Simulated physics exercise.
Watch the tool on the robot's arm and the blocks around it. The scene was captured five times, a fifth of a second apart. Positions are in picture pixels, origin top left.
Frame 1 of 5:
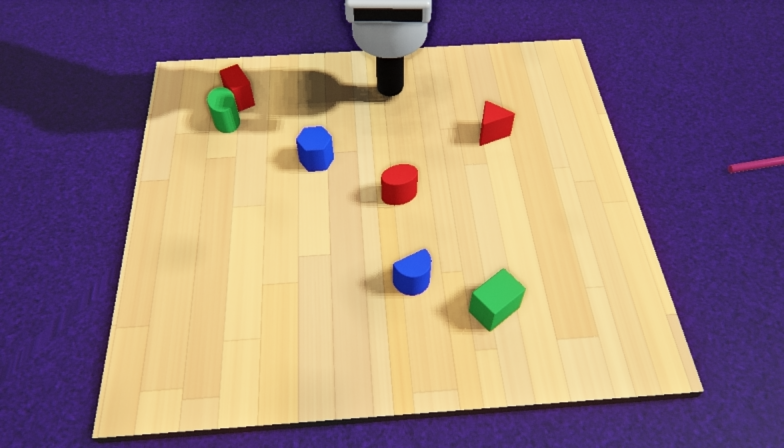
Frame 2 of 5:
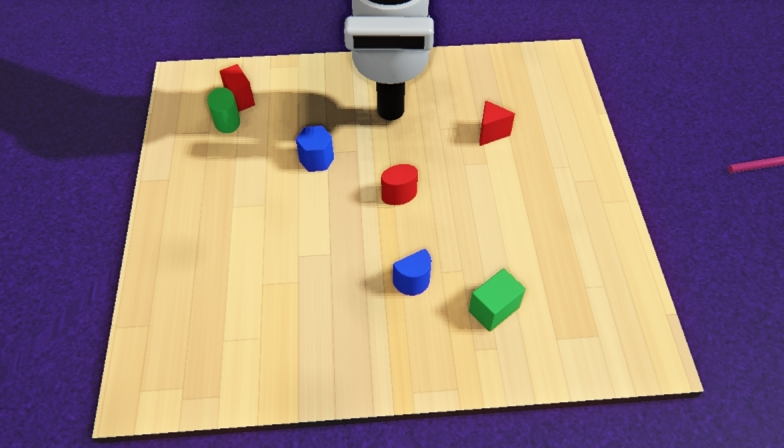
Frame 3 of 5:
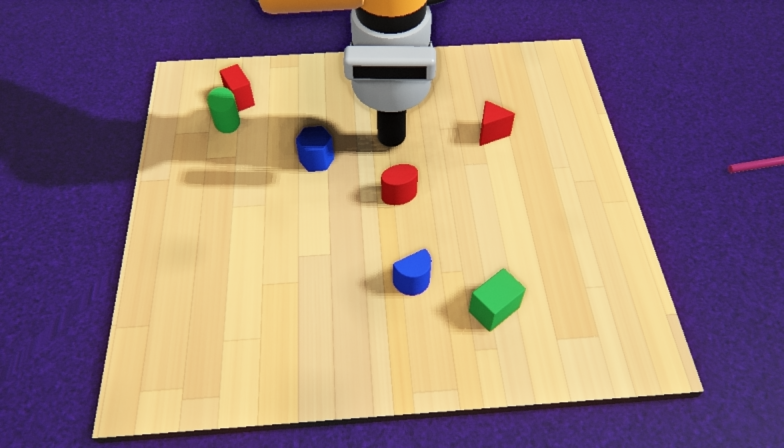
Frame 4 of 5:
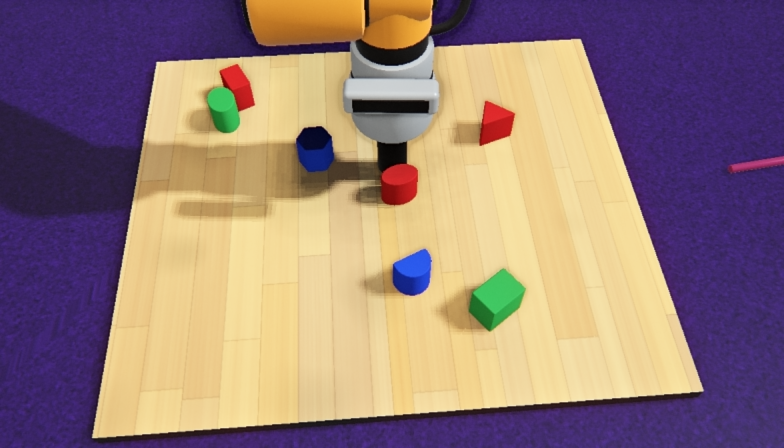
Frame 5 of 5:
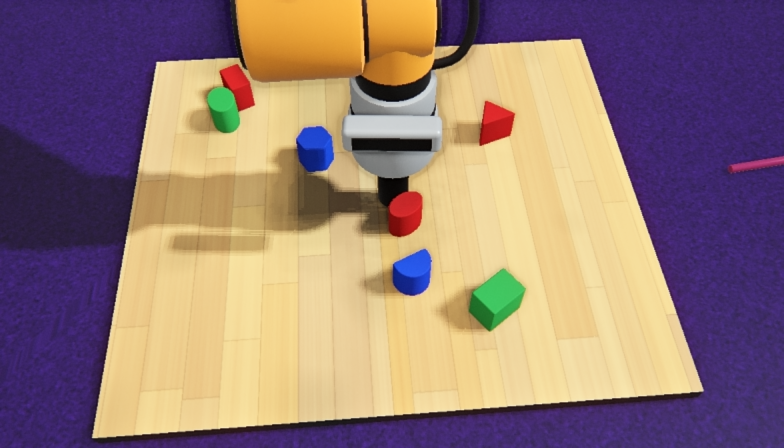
A robot arm moved its black tool down a wooden board scattered with red, blue and green blocks, then pushed the round red block a short way closer to the blue half-round one.
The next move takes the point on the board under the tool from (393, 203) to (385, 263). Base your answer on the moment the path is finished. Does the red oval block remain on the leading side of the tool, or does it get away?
I'm fairly sure the red oval block slides away from the front of the tool at some point.
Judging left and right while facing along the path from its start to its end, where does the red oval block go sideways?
It moves left.
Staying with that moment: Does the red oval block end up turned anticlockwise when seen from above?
I expect so.
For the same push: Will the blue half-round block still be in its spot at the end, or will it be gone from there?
It gets no push and keeps its place.
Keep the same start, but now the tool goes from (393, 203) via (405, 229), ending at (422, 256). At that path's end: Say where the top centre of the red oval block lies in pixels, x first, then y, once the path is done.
Somewhere near (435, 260).
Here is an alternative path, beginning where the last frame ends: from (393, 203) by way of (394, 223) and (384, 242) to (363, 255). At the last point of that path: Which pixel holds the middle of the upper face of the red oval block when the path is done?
When the path ends, it will be at (414, 232).
The first path, step by step. Halfway along, tool at (389, 227); red oval block at (413, 230), turned 45° anticlockwise.
At the end, tool at (385, 258); red oval block at (417, 236), turned 55° anticlockwise; blue half-round block unmoved.
